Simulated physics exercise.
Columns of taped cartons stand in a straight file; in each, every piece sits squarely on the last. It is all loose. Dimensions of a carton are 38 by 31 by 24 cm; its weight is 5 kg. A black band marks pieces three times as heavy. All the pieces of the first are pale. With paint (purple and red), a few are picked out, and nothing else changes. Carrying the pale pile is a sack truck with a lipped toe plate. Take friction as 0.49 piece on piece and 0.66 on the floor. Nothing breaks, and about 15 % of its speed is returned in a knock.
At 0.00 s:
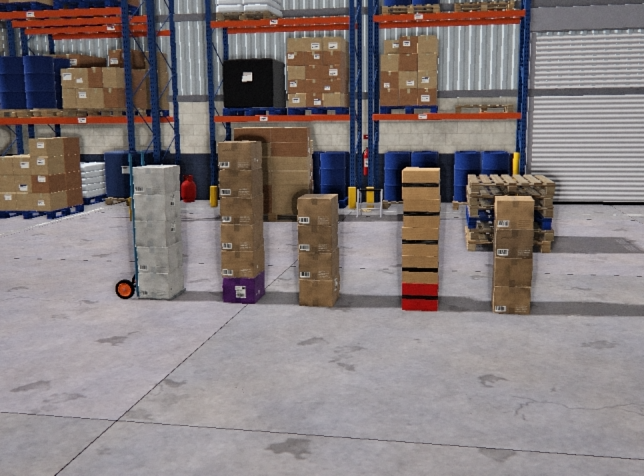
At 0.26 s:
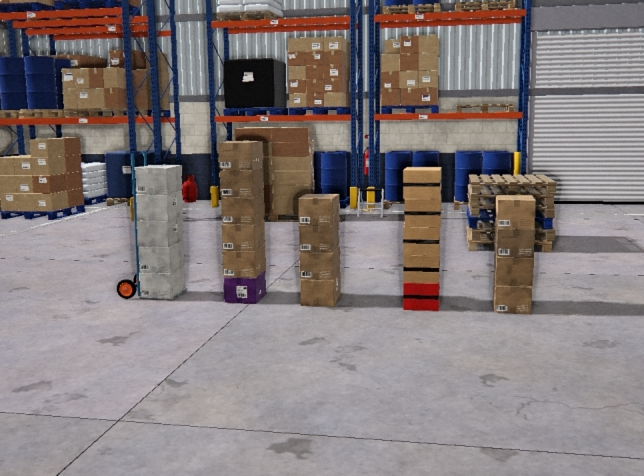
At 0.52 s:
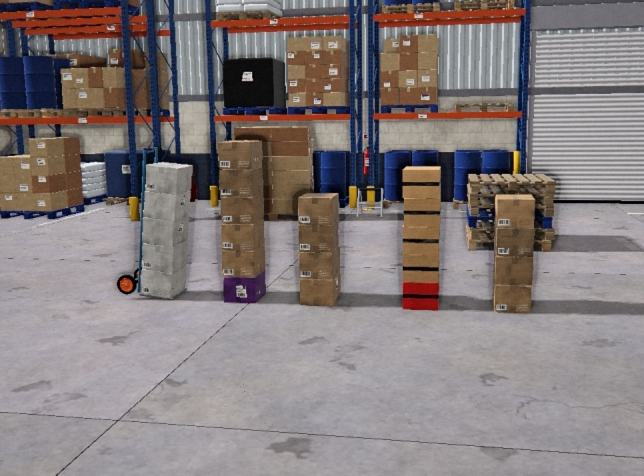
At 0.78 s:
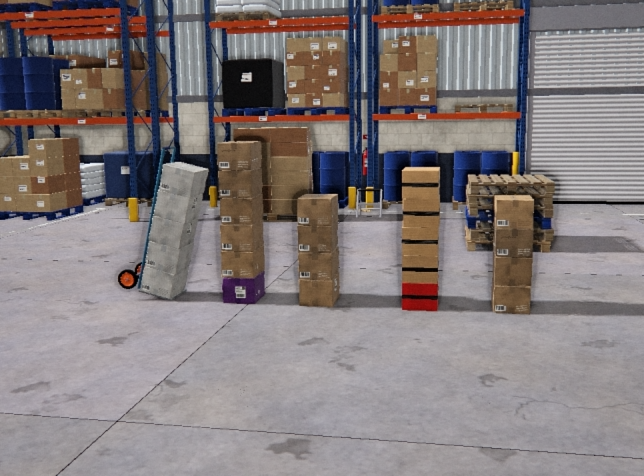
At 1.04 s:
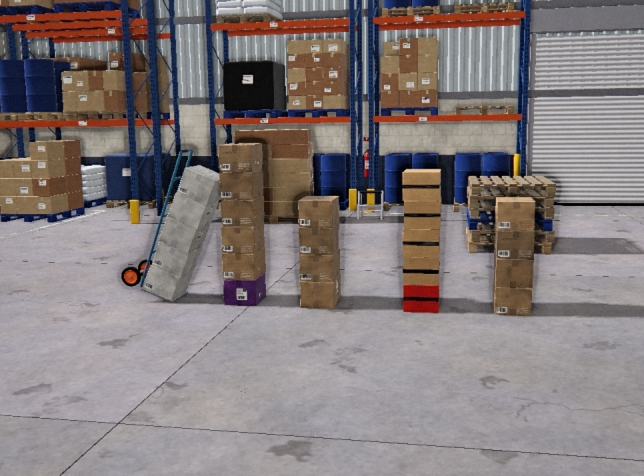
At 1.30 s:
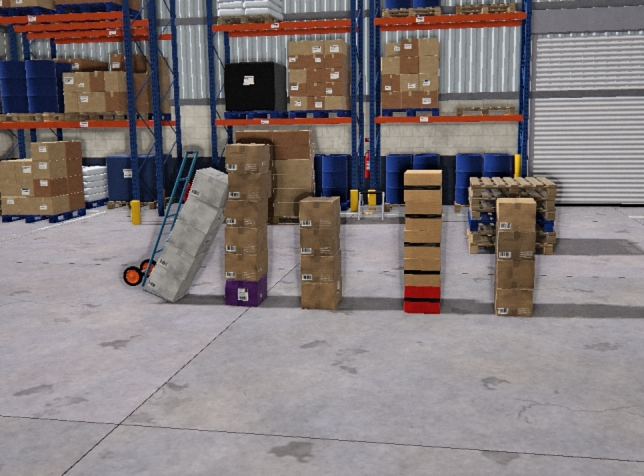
A blue hand truck with orange wheels tilts steadily to the right with its stack of pale cartons, leaning toward a row of four upright brown stacks, some with purple or red cartons at the base, in a warehouse.
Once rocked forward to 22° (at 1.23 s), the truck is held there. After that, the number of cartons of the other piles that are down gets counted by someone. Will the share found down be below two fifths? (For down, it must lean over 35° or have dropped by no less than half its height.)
No, above two fifths.
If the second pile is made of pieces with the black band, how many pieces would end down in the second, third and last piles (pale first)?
In that case the second pile has 0 down, the third 0, the last 0.
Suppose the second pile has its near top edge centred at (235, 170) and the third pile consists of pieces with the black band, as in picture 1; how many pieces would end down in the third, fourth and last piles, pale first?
Down by pile: Third 0, fourth 0, last 0.
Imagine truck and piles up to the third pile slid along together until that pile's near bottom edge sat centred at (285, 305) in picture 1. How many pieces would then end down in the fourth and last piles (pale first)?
Counts down: Fourth 0; last 0.
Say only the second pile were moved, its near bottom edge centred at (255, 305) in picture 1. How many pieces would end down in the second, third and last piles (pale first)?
Then second 6, third 4, last 4.
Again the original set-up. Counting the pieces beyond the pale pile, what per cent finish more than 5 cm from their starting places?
It is 100 per cent.
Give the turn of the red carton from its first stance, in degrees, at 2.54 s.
Angle from initial pose, roughly 0 deg - estimate.
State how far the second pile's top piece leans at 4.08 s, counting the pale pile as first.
Lean: Near 40° off upright.
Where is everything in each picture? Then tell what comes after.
In the first frame (places mark the middle of the side facing us), truck frame (132, 183) 0° forward; purple carton (238, 291); red carton (420, 297); the rest undisturbed.
Truck frame (134, 182) 1° forward; purple carton (240, 291), in the second frame.
Truck frame (144, 179) 6° forward, top of the pale pile leaning 6°; purple carton (239, 290); the rest undisturbed, in the third frame.
Truck frame (159, 178) 14° forward, top of the pale pile leaning 14°; purple carton (238, 291); the rest undisturbed, in the fourth frame.
Truck frame (173, 179) 20° forward, top of the pale pile leaning 23°; purple carton (239, 293); the rest undisturbed, in the fifth frame.
Truck frame (178, 181) 22° forward, top of the pale pile leaning 23°; purple carton (241, 294); red carton (422, 300); 4 disturbed, none down, in the sixth frame.
After 2.54 s, 5 of the pale pile down; 4 of the 19 other cartons down; purple carton leaning 35°.
After 4.08 s, 5 of the pale pile down; 13 of the 19 other cartons down; purple carton leaning 56°; red carton leaning 40°.
At rest (5.7 s), 5 of the pale pile down; 19 of the 19 other cartons down; red carton leaning 59°; purple carton leaning 56°. That is 100 per cent. As the last picture would show them, middles, red carton near (443, 287), purple carton near (264, 282).
